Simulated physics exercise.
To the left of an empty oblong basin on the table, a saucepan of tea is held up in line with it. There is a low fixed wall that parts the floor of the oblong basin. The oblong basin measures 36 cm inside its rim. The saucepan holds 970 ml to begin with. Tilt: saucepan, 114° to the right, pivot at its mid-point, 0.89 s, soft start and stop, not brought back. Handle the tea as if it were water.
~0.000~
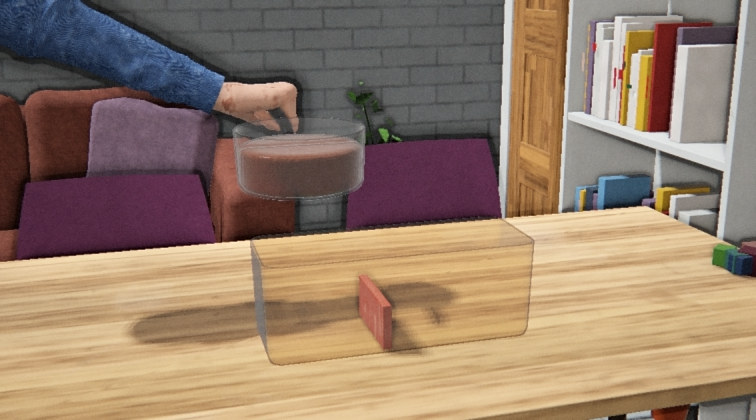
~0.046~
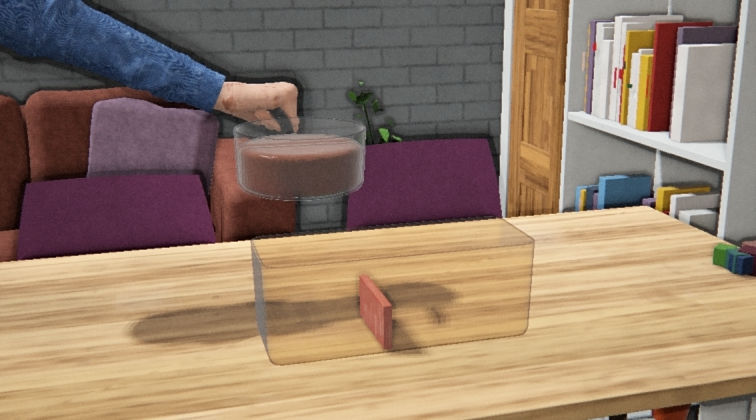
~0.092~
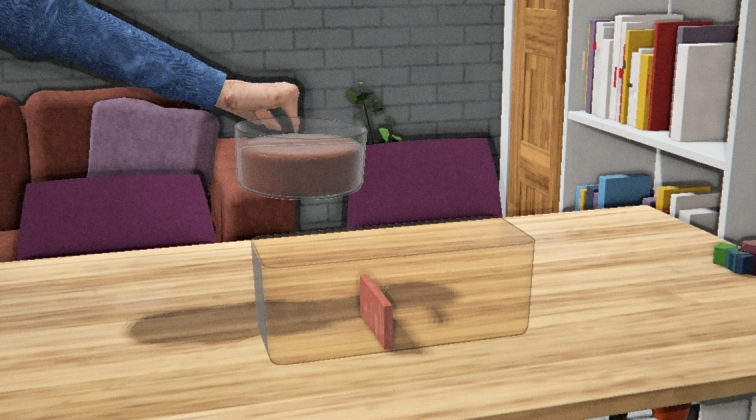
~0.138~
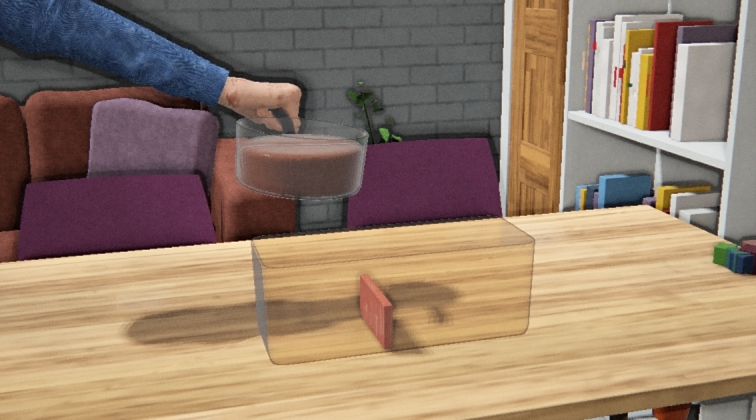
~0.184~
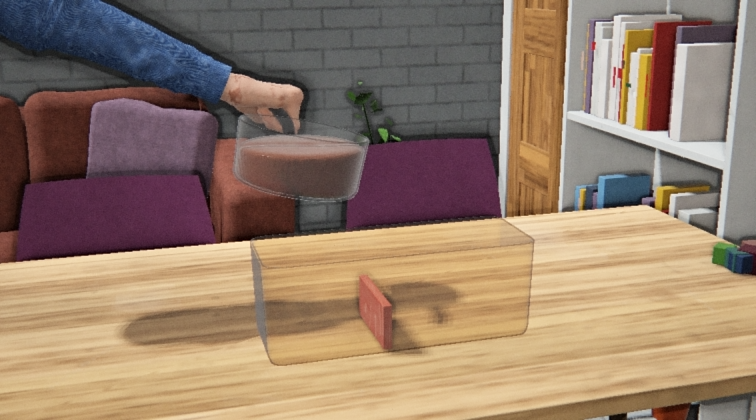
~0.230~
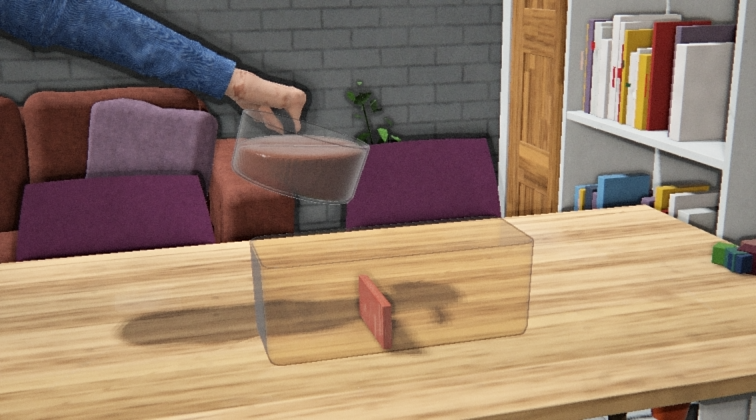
A hand in a blue sleeve held a clear round container of brown liquid above a see-through oblong basin on a wooden table, then slowly tilted it a little to the right.
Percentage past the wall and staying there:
71 percent.
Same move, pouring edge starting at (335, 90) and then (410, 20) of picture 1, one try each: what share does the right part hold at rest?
Around 55 per cent first, around 90 per cent next.
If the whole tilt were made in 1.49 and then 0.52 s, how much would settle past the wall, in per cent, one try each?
Result: 80 per cent, then 55 per cent.
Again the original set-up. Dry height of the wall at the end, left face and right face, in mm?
Left 46 mm, right 34 mm.
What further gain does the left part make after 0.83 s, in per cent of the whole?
9 %.
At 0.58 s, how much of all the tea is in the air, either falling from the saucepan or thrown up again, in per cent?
I'd put it at about 38 percent.
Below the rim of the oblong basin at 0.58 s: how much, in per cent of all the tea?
Estimate - around 24 in a hundred parts.
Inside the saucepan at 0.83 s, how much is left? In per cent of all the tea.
Share remaining: Approx. 5 %.
By 0.58 s the tilt is 83° and 37 per cent is still to pour, 0 is left of the wall and 24 right of it.
By 0.83 s the tilt is 113° and 5 per cent is still to pour, 20 is left of the wall and 71 right of it.
By 1.10 s the tilt is 114° and 0 per cent is still to pour, 29 is left of the wall and 71 right of it.
By 1.39 s the tilt is 114° and 0 per cent is still to pour, 29 is left of the wall and 71 right of it.
At rest 29 per cent lies left of the wall, 71 right of it and 1 outside.
